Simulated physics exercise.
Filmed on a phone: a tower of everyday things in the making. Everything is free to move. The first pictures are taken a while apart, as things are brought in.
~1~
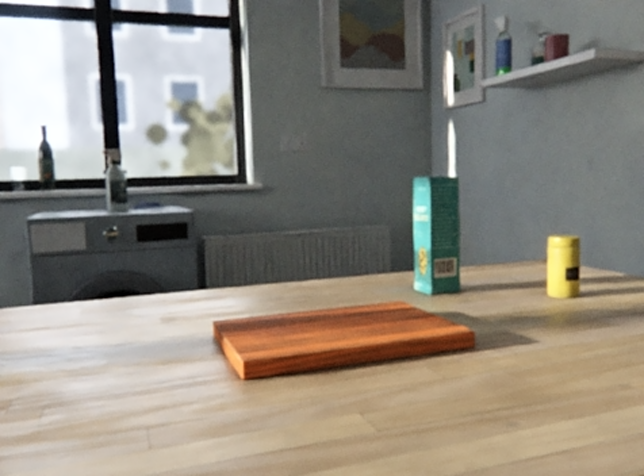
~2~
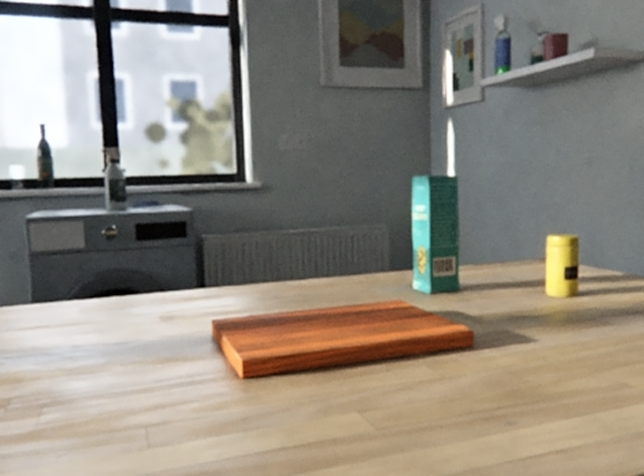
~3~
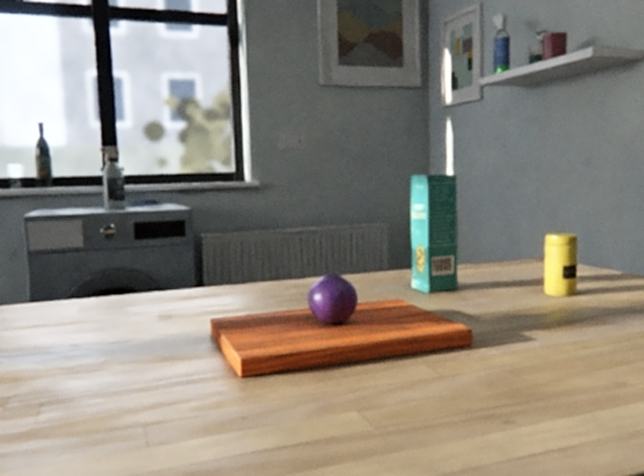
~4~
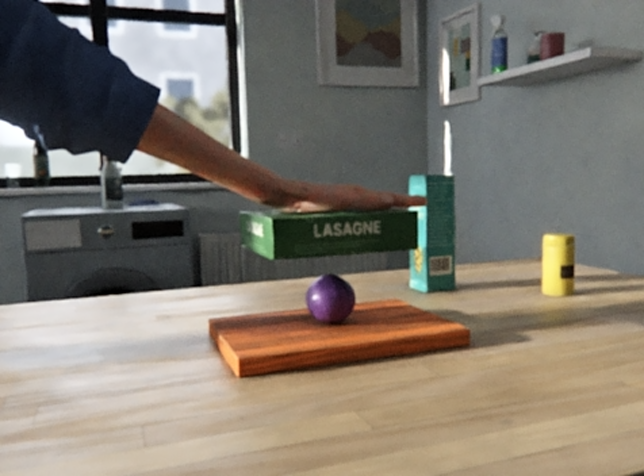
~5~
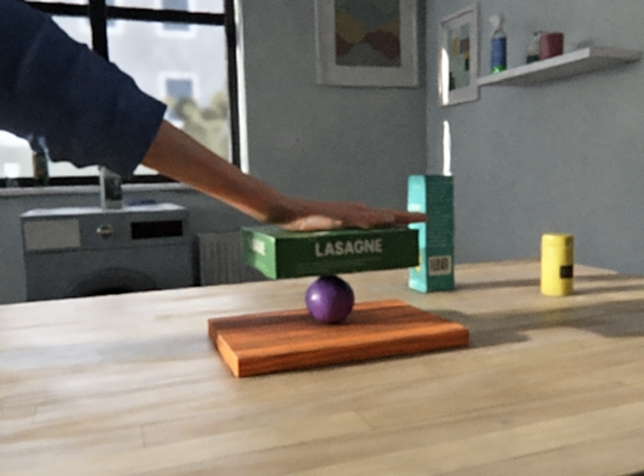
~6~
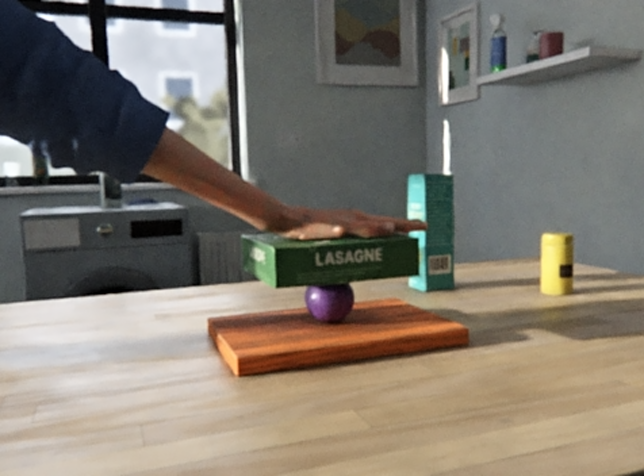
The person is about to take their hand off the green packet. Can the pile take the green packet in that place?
The pile comes apart.
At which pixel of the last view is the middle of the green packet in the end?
Near (279, 275).
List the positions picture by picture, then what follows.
In the first picture, the last thing is not in view yet; turquoise carton (436, 234).
In the second picture, the last thing is not in view yet.
In the third picture, the last thing is not in view yet; turquoise carton (434, 232).
The fourth picture shows still above its spot; green packet (324, 230); purple onion (331, 299).
The fifth picture shows still above its spot; green packet (326, 246); turquoise carton (431, 232).
The sixth picture shows set down, still held; green packet (326, 255); purple onion (330, 298).
Then, 0.40 s later than the last frame, green packet tilted by 22° near (314, 258).
Then, 0.50 s later than the last frame, green packet tilted by 36° near (299, 264).
Then, 0.60 s later than the last frame, green packet tilted by 36° near (289, 270).
Then, 0.80 s later than the last frame, green packet tilted by 32° near (280, 275); purple onion moved a little.
When it is over, moved from the start, green packet; the other 4 as before. End places, in pixels of the last picture, green packet near (279, 275). The pile gives way.
